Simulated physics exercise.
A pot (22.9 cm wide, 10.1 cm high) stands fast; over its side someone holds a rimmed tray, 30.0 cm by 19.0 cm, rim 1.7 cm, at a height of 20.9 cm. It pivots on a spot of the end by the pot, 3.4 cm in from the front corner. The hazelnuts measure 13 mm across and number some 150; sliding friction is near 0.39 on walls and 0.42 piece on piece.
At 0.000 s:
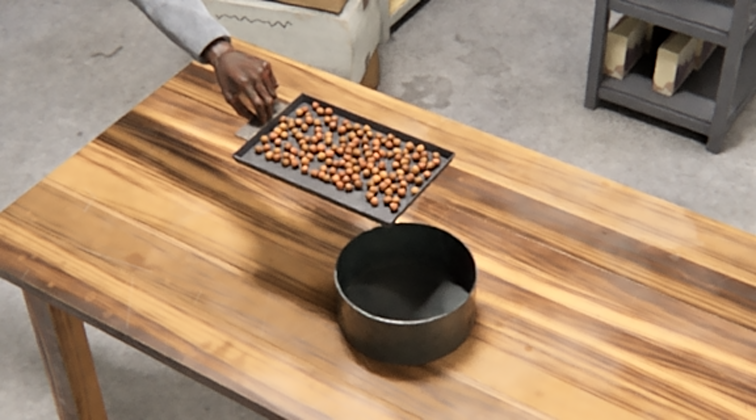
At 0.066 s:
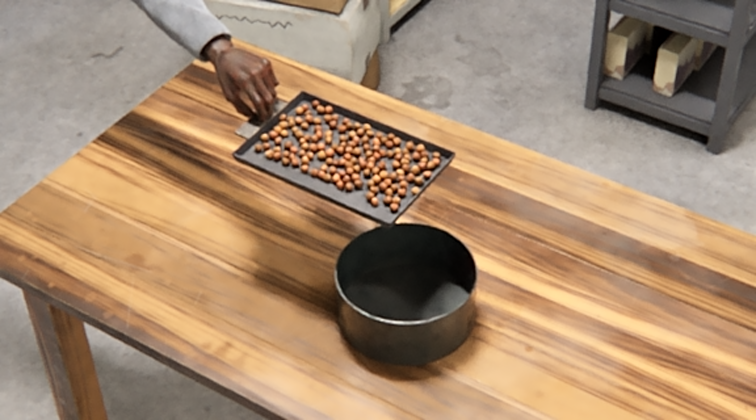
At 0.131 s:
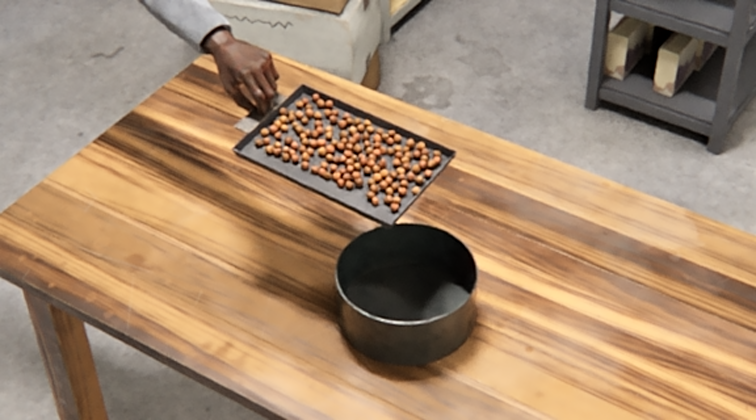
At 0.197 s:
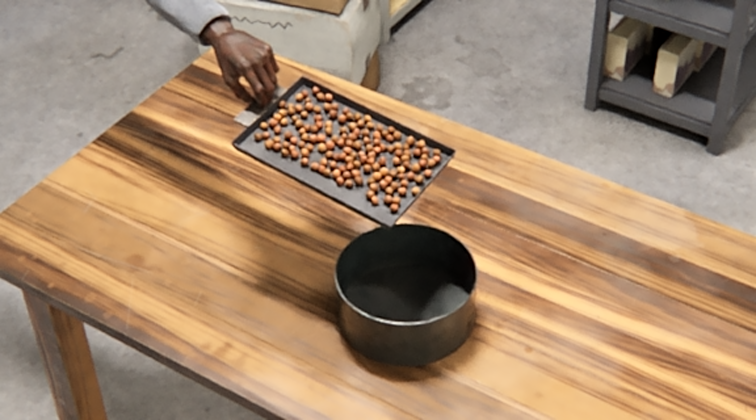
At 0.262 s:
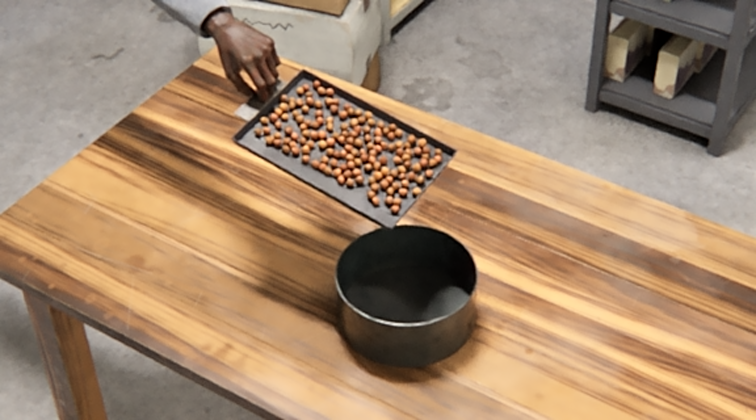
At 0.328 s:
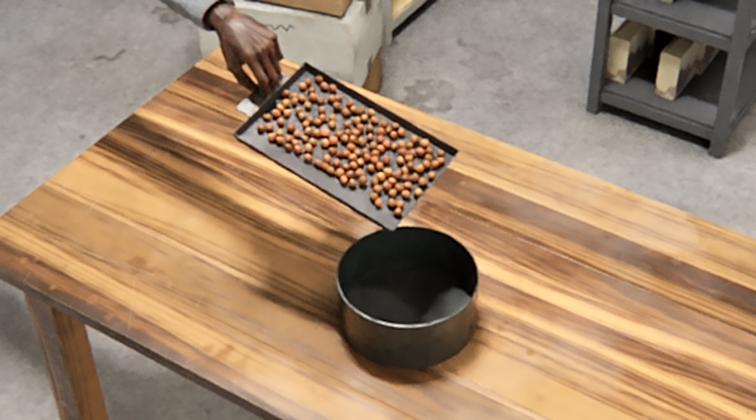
The video shows a hand holding a dark rimmed tray of hazelnuts above a black pot on a wooden table. The hand rises slightly, tilting the tray gently toward the pot, while the nuts stay spread across it.
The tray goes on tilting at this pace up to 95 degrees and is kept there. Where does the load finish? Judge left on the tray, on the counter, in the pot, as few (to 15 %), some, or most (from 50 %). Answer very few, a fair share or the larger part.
Left on the tray: Very few; on the counter: Very few; in the pot: The larger part.
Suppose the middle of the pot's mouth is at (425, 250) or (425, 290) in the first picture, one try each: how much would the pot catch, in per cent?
Some 75 and 100 per cent.
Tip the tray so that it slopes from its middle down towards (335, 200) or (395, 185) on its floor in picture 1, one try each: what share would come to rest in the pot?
About 75 and 65 per cent.
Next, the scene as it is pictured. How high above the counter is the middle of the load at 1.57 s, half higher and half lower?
Roughly 26 cm.
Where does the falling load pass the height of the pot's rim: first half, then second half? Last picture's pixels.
At about (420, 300), then at (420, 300).
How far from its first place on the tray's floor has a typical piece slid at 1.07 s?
Some 7 cm.
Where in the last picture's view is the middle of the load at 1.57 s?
Near (404, 205).
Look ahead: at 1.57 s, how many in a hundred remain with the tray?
About 80 per cent.
After 1.07 s, tilt 52 degrees; the tray holds 95 %, the pot 0 %.
After 1.57 s, tilt 77 degrees; the tray holds 80 %, the pot 5 %.
After 2.13 s, tilt 95 degrees; the tray holds 0 %, the pot 100 %.
By 3.0 s all is still; tray 0 %, counter 0 %, pot 100 %.
